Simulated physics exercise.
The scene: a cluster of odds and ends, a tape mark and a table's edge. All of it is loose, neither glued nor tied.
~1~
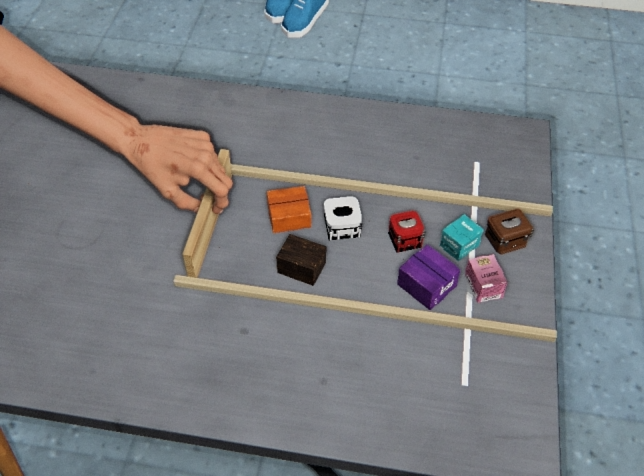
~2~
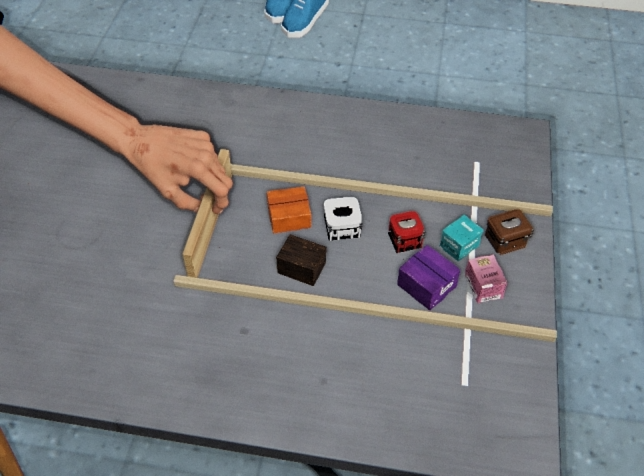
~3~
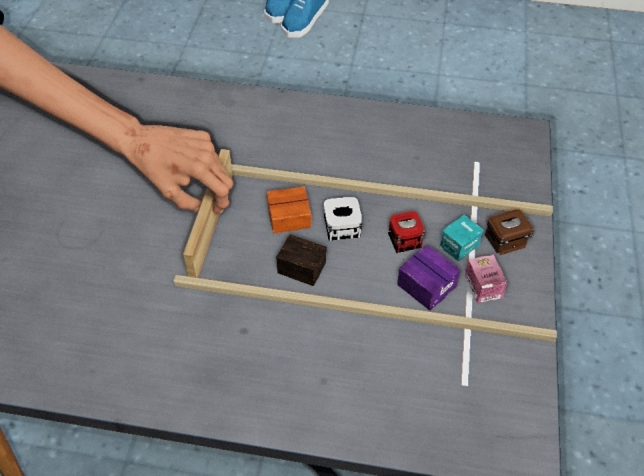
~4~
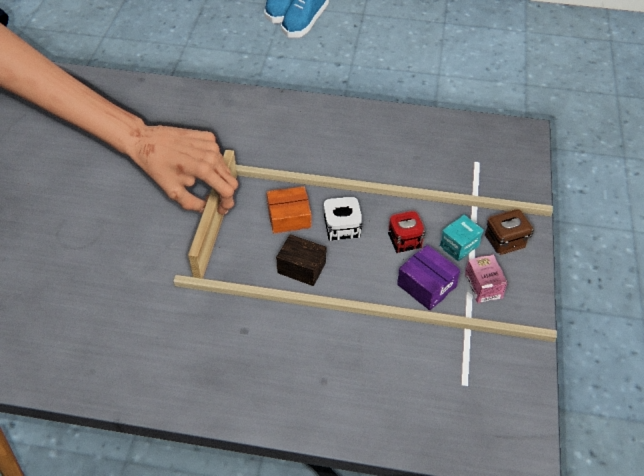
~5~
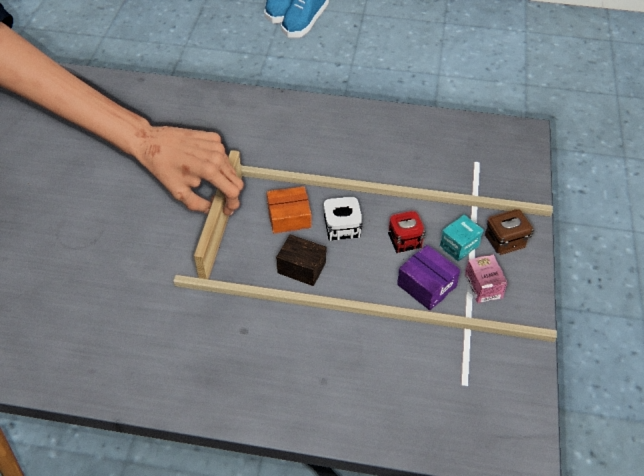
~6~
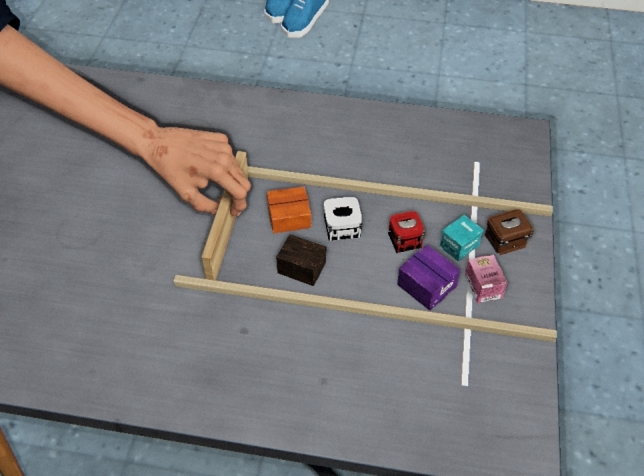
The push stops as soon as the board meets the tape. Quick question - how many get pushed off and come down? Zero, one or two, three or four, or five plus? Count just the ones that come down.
Three to four come down.
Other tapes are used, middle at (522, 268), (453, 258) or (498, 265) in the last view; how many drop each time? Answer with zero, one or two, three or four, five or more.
In turn: More than four, just one or two, at least five.
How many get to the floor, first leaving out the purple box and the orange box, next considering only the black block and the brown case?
First try: 0 fallen; other try: 2.
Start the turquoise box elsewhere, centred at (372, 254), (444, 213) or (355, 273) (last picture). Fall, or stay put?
Taking the spots in turn, it stays put, then stays put, then stays put.
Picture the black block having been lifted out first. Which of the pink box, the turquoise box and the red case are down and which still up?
Well, the pink box is still there, the turquoise box winds up down, and the red case winds up down.
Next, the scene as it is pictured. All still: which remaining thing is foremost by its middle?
The purple box.
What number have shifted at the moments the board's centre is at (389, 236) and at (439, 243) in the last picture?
I get 8 at the one place and 8 at the other.
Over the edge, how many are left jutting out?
As for overhanging, the count is 1.
Soon after, none off yet; brown case at rest near (508, 232); pink box at rest near (486, 279); turquoise box at rest near (461, 238).
In the end, the number that fall off is three or four; gone, red case, turquoise box, pink box and brown case.
